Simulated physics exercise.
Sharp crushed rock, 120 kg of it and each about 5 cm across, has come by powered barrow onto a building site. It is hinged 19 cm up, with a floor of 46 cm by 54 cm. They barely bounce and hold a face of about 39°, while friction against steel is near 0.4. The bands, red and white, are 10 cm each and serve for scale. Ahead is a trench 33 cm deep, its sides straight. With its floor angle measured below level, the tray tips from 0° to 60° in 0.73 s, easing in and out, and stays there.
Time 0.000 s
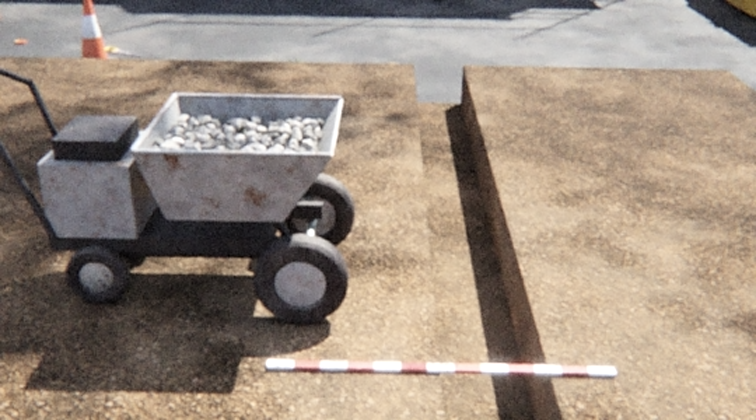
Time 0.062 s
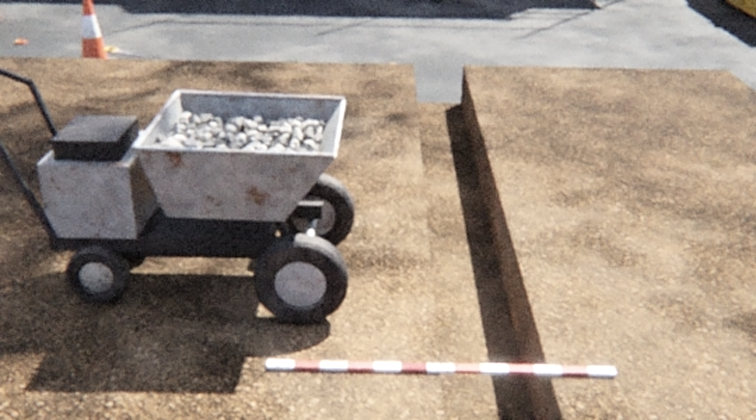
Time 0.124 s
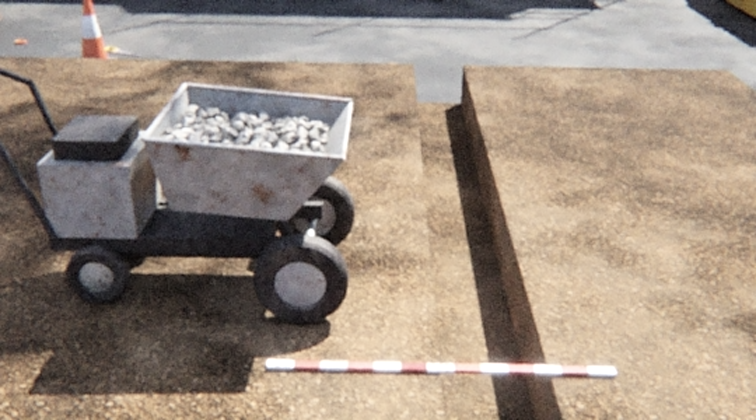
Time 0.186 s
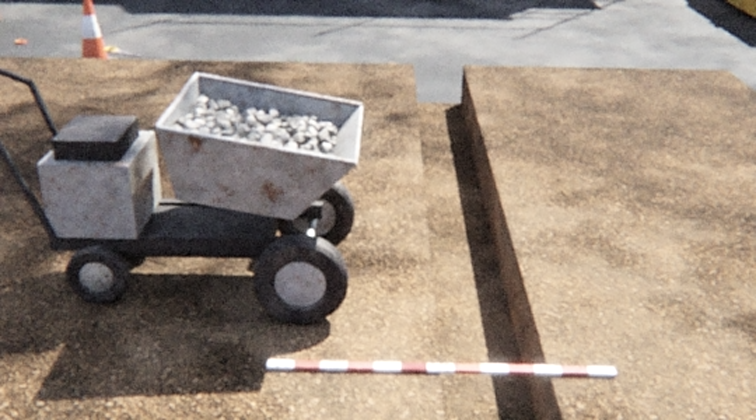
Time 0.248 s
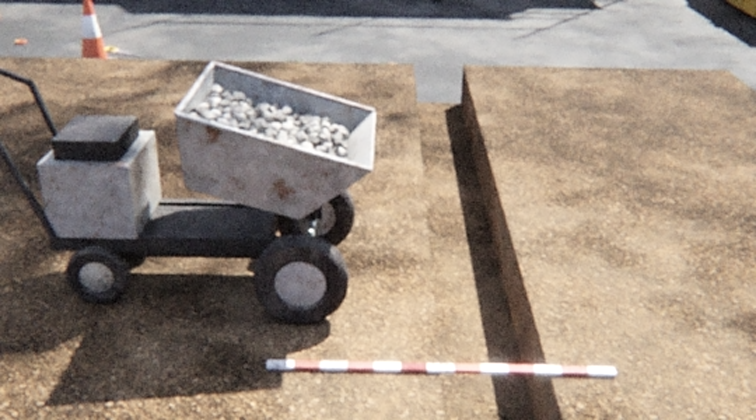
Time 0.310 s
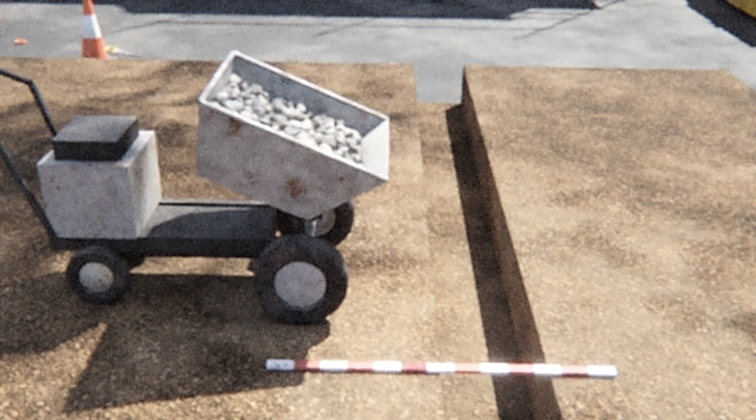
On a building site, a powered barrow's tray of crushed rock tilts toward the right.
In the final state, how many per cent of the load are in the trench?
About 30 per cent are in the trench in the final state.
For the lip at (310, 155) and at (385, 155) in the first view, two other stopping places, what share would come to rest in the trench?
Result: Close to 30 then close to 15 per cent.
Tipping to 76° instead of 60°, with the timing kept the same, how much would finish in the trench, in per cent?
About 95%.
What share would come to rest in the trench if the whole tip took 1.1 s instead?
In that case some 20 per cent.
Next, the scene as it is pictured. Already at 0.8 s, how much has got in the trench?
Close to 5 per cent has got there by then.
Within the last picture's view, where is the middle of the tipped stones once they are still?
I'd point to around (491, 348).
After 0.6 s the floor is at 51°; 100 % in the tray; the foremost stones are at (409, 198).
After 0.8 s the floor is at 60°; 96 % in the tray, 4 % in the trench; the foremost stones are at (479, 242).
After 1.2 s the floor is at 60°; 75 % in the tray, 24 % in the trench, 1 % past the trench; the foremost stones are at (587, 300).
After 3.1 s the floor is at 60°; 69 % in the tray, 30 % in the trench, 1 % past the trench; the foremost stones are at (628, 292).
